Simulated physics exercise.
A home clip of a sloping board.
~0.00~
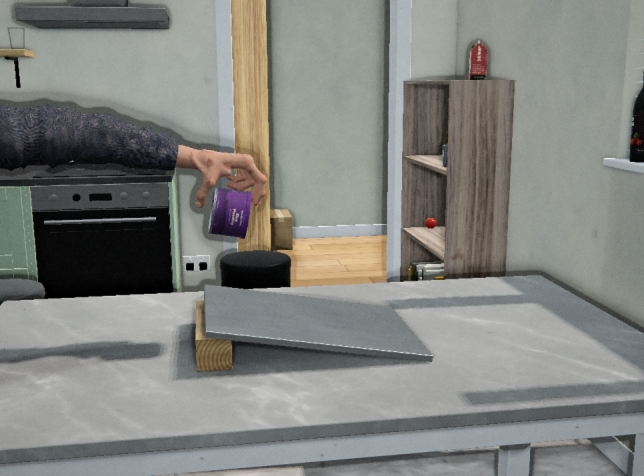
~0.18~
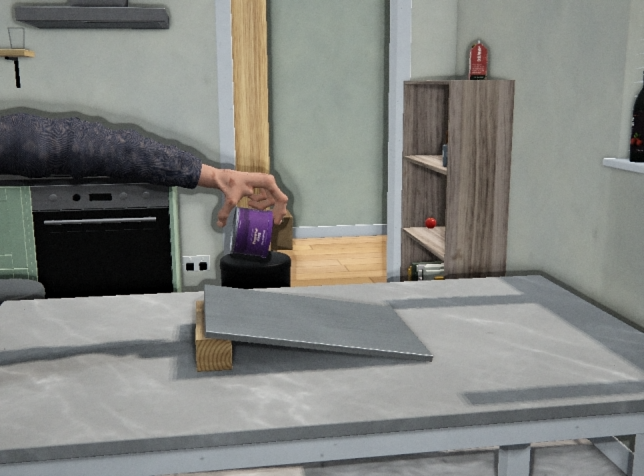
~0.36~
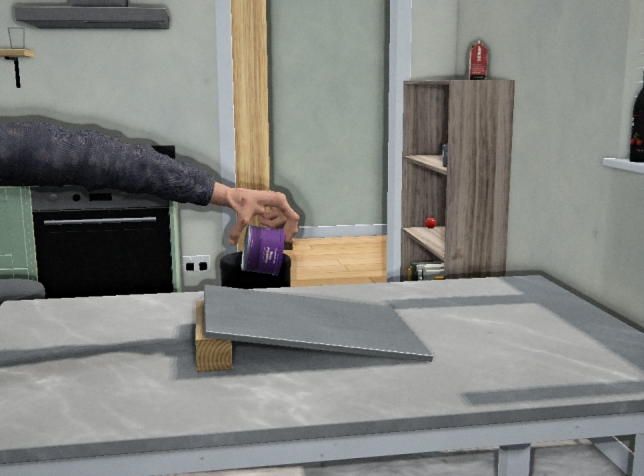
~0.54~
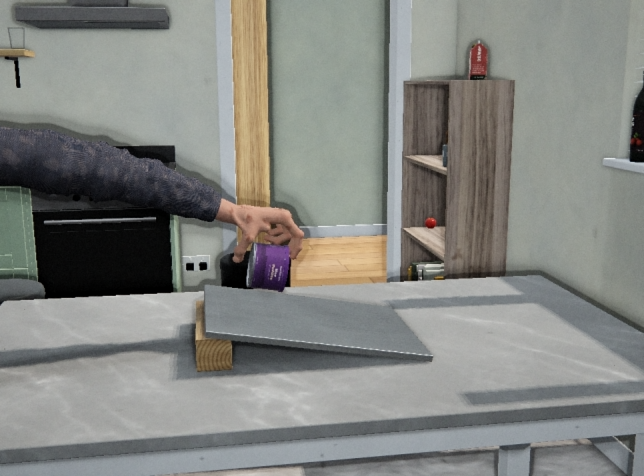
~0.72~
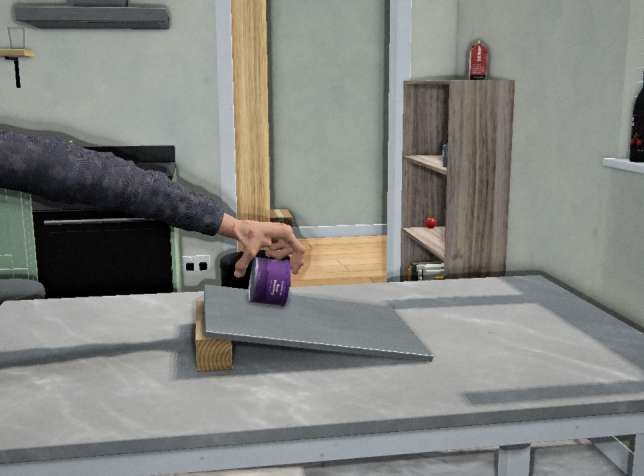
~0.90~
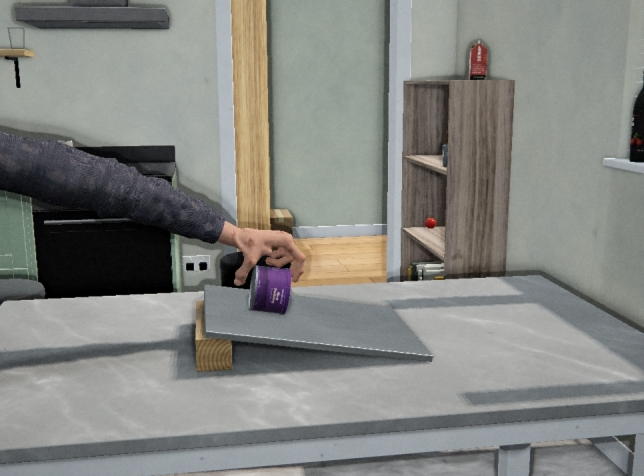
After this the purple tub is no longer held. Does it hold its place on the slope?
In the end the purple tub keeps its place.
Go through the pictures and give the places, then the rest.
The first picture shows on its way; purple tub (229, 213).
The second picture shows on its way; purple tub (251, 232).
The third picture shows on its way; purple tub (262, 250).
The fourth picture shows on its way; purple tub (267, 267).
The fifth picture shows on its way; purple tub (269, 282).
The sixth picture shows in place under the hand; purple tub (269, 290).
By 1.10 s, all is still.
By 1.30 s, purple tub resting near (269, 290).
When it is over (1.9 s), it is as before. End places, in pixels of the last picture, purple tub near (270, 290). The purple tub remains at rest.
